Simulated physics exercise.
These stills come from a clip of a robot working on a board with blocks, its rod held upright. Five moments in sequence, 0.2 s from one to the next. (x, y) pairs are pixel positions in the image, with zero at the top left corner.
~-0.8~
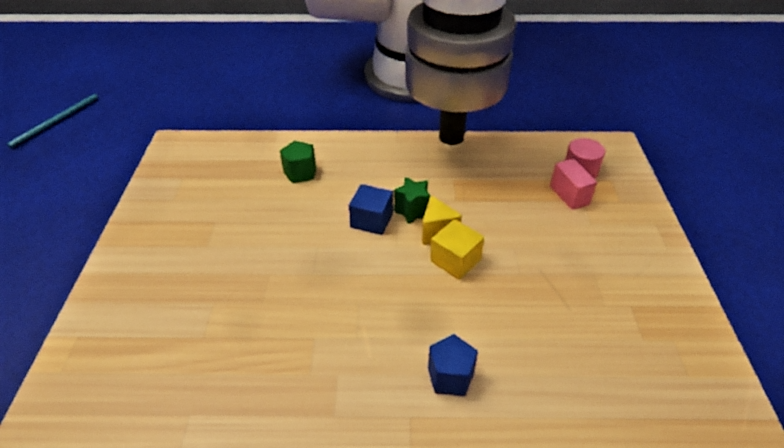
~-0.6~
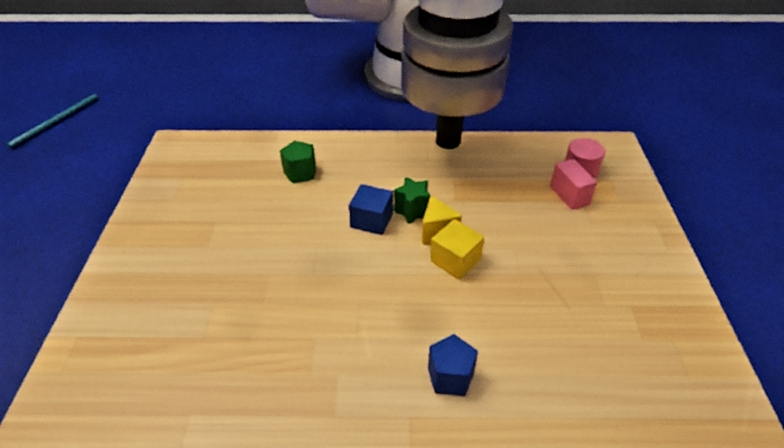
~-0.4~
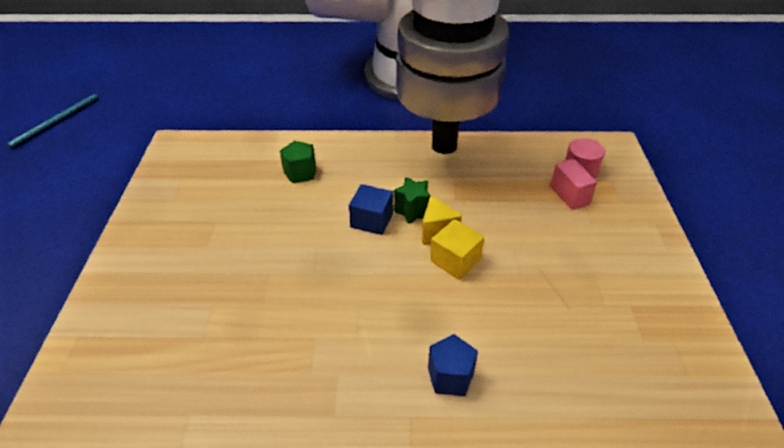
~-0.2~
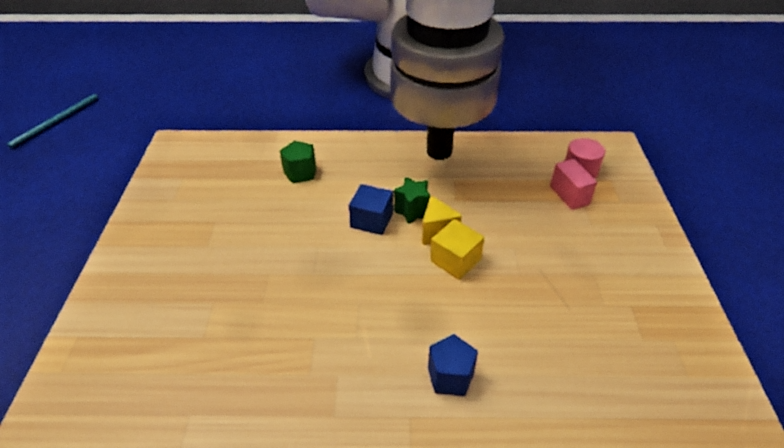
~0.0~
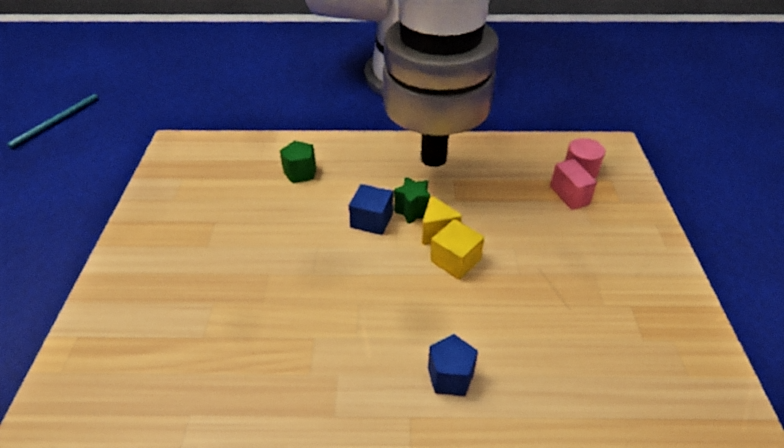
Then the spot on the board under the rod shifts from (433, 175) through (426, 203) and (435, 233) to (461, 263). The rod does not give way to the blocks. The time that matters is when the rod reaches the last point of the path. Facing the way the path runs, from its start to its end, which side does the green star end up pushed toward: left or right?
Picture yourself facing from the start of the path to its end: The green star moves off to your right.
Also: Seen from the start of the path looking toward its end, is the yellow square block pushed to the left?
Yes.
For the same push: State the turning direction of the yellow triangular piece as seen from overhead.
Top view: Counterclockwise.
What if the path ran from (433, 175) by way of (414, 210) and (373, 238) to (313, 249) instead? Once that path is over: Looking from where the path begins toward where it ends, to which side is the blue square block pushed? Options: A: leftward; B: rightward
(B)
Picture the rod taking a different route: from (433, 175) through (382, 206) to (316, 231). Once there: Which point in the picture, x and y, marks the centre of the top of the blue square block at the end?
I expect it at (338, 226).
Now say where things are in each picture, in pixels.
Rod's lower end at (451, 138); blue square block at (371, 198); green star at (413, 188); yellow triangular piece at (439, 211); yellow square block at (458, 237), in the first picture.
Rod at (448, 142); blocks still, in the second picture.
Rod at (444, 147); blocks still, in the third picture.
Rod at (439, 153); blocks still, in the fourth picture.
Rod at (434, 159); blue square block at (371, 198); green star at (413, 188); yellow triangular piece at (439, 211); yellow square block at (458, 237), in the fifth picture.
What follows on the original path. One third of the way, rod at (426, 187); green star at (410, 195), turned 25° clockwise.
Two thirds of the way, rod at (436, 218); blue square block at (365, 201); green star at (404, 208), turned 70° clockwise; yellow triangular piece at (445, 232), turned 40° anticlockwise; yellow square block at (469, 250).
At the end, rod at (463, 247); blue square block at (365, 201); green star at (404, 208), turned 70° clockwise; yellow triangular piece at (449, 261), turned 40° anticlockwise; yellow square block at (488, 268), turned 15° anticlockwise.
